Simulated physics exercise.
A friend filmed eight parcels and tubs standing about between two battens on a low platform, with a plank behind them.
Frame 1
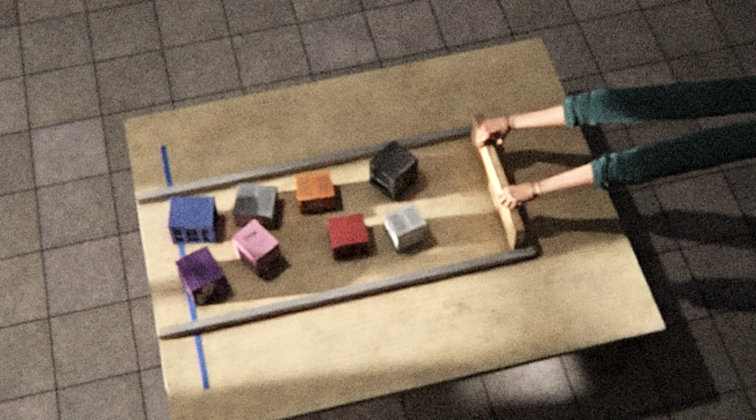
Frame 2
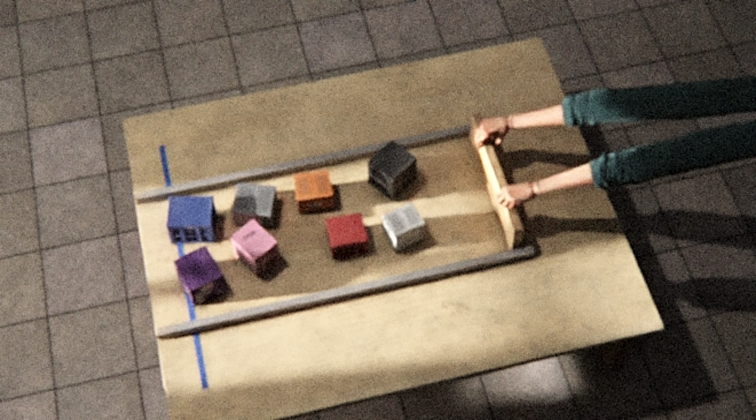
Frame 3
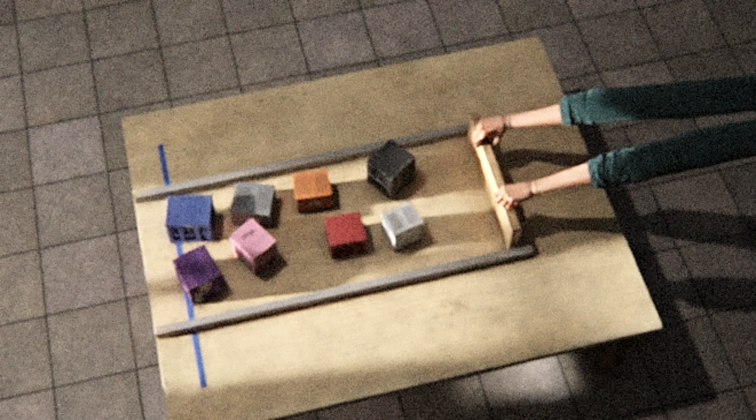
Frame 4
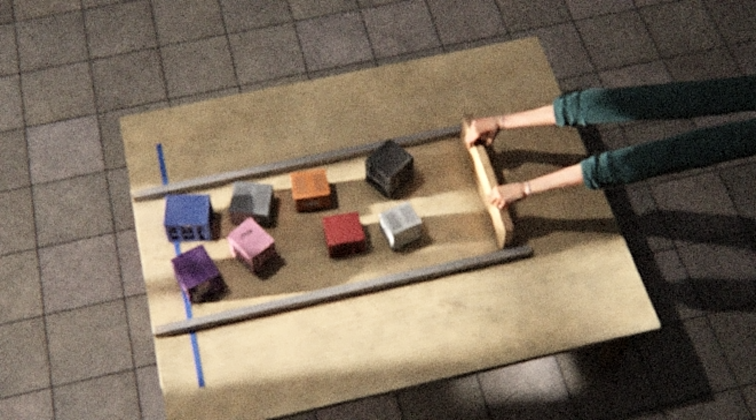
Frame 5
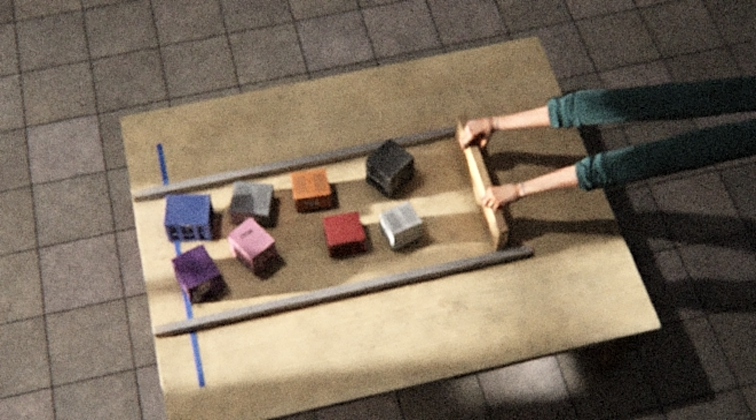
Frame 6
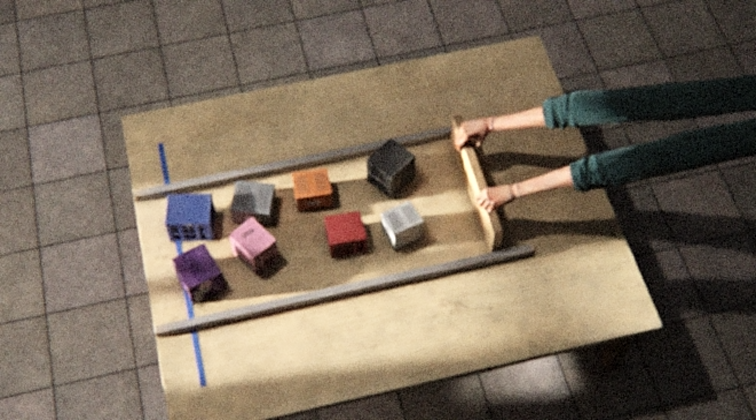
On a pale low platform over a grey tiled floor, seen from above at a slight tilt, two grey battens run crosswise with a blue tape line near the left end. Between them stand eight blocky containers: blue, purple, grey and pink at left, orange and red mid-way, black and white at right. Two green-sleeved arms slide a wooden plank slightly left, the containers staying put, while the view wavers faintly.
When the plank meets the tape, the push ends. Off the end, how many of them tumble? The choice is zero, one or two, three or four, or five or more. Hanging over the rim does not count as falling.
At least five drop.
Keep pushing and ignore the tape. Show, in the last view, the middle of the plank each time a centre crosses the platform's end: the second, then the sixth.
At (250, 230) for the second, at (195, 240) for the sixth.
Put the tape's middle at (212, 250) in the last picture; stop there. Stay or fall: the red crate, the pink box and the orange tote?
Lab note: Red crate is safe; pink box comes off; orange tote is safe.
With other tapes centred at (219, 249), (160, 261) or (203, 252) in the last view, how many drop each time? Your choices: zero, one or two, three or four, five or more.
Result per tape, in order - 3 or 4 / at least five / three to four.
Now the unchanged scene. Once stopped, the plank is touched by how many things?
It ends up touching 2.
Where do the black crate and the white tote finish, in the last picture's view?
Answer: First (152, 208), after that (165, 272).
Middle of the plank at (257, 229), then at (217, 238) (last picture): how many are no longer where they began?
At the first point the count is 8, at the second it's 8.
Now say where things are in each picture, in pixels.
In the first frame, purple parcel (201, 276); blue crate (193, 220); pink box (257, 249); plank (497, 181); tape (183, 260).
In the second frame, blue crate (192, 220); red crate (347, 236).
In the third frame, pink box (254, 248); grey tote (254, 205).
In the fourth frame, purple parcel (197, 274); orange tote (311, 191).
In the fifth frame, blue crate (189, 218); plank (480, 183).
In the sixth frame, purple parcel (199, 274); blue crate (191, 218); pink box (254, 247); plank (476, 183); tape (180, 257).
A little later, none off yet; purple parcel at rest near (199, 274); blue crate at rest near (191, 218); pink box at rest near (254, 247).
Next, none off yet; purple parcel at rest near (199, 274); blue crate shifted a little near (171, 225); pink box shifted about its own width near (231, 248).
Later still, one off so far; purple parcel tilted a little near (141, 293); blue crate fallen near (117, 304); pink box shifted well along near (154, 254).
When it is over, the number that fall off is five or more; down, red crate, orange tote, grey tote, pink box, blue crate and purple parcel.
